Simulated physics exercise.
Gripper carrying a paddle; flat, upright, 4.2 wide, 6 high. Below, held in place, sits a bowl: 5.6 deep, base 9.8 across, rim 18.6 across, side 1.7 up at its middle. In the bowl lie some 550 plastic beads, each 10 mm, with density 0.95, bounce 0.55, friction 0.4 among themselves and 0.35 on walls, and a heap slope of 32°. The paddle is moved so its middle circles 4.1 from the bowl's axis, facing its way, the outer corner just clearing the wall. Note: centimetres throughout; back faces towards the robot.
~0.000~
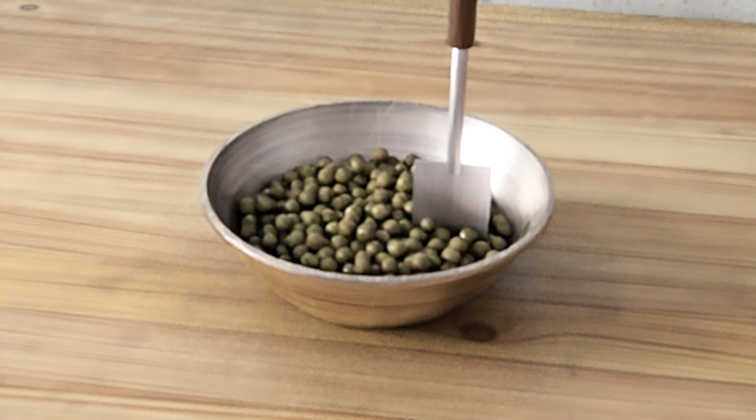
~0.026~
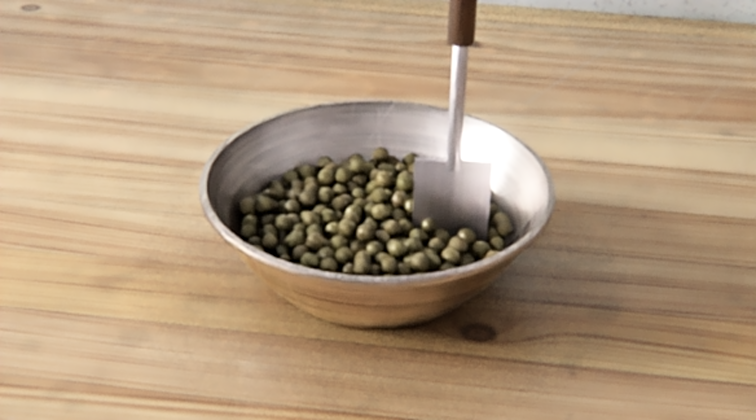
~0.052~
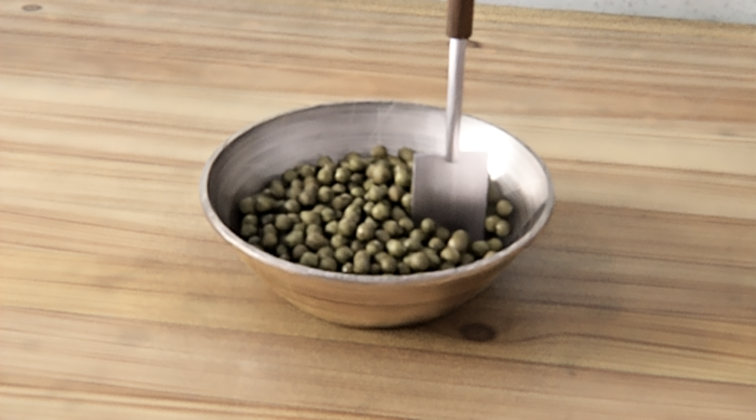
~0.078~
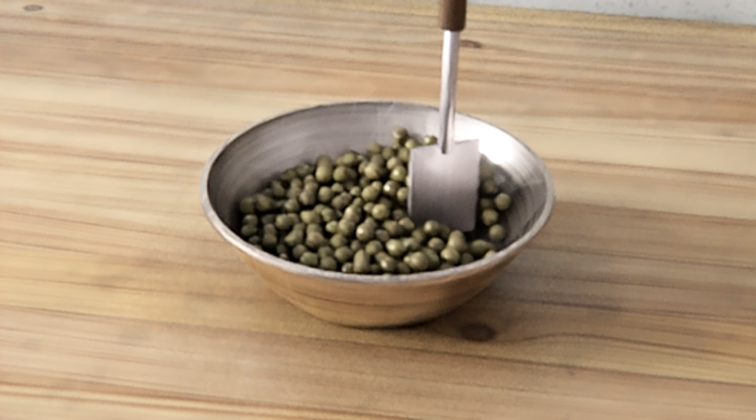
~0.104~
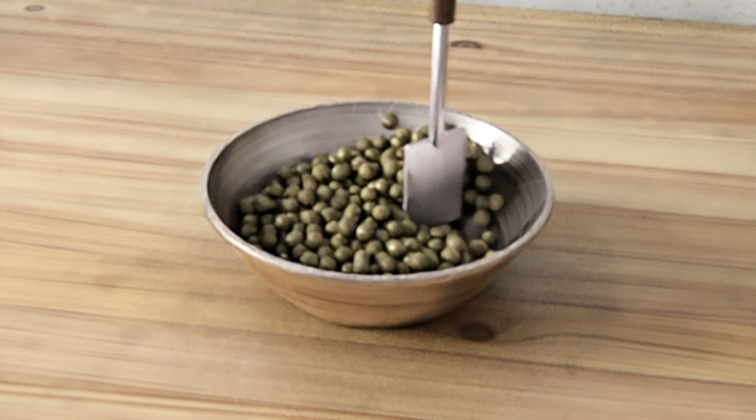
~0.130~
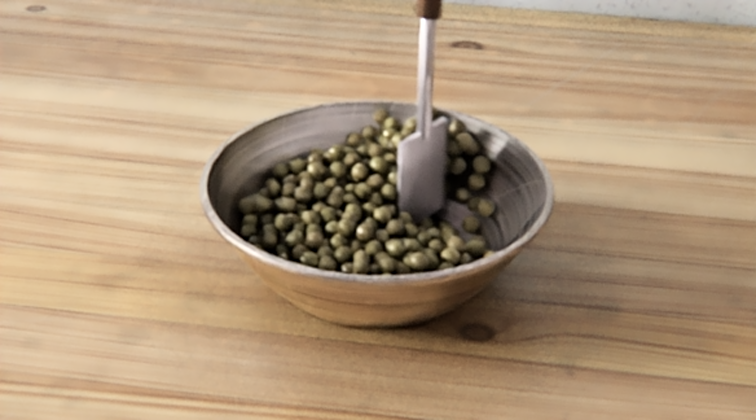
In a metal bowl on a wooden table, a paddle pushes green beads backward.
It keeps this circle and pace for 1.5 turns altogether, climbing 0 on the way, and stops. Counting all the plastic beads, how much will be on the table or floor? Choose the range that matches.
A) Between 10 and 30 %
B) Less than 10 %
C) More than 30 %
Answer: A.
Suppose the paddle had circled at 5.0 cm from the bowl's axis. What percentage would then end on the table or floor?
Roughly 25 percent, I'd expect.
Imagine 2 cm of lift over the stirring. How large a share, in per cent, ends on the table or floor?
Around 10 %.
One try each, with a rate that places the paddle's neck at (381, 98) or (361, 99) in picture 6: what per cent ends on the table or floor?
Roughly 40 and 50 percent, in that order.
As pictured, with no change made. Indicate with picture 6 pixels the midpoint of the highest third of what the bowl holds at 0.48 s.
Look near (368, 252) for its middle.
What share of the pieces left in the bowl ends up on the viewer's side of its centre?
Roughly 65 per cent.
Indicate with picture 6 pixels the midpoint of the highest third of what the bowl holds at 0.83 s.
The centre is roughly (382, 146).
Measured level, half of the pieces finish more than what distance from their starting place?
Around 9 centimetres.
By 0.48 s, 247° round, highest piece 8 above the table; 516 in the bowl, 21 on the table or floor, 9 in flight or on the tool.
By 0.83 s, 75° round, highest piece 7 above the table; 474 in the bowl, 63 on the table or floor, 9 in flight or on the tool.
By 1.20 s, 180° round, highest piece 6 above the table; 455 in the bowl, 91 on the table or floor.
By 1.90 s, 180° round, highest piece 6 above the table; 455 in the bowl, 91 on the table or floor.
Final count, 455 in the bowl, 91 on the table or floor. That is 17 % on the table or floor.
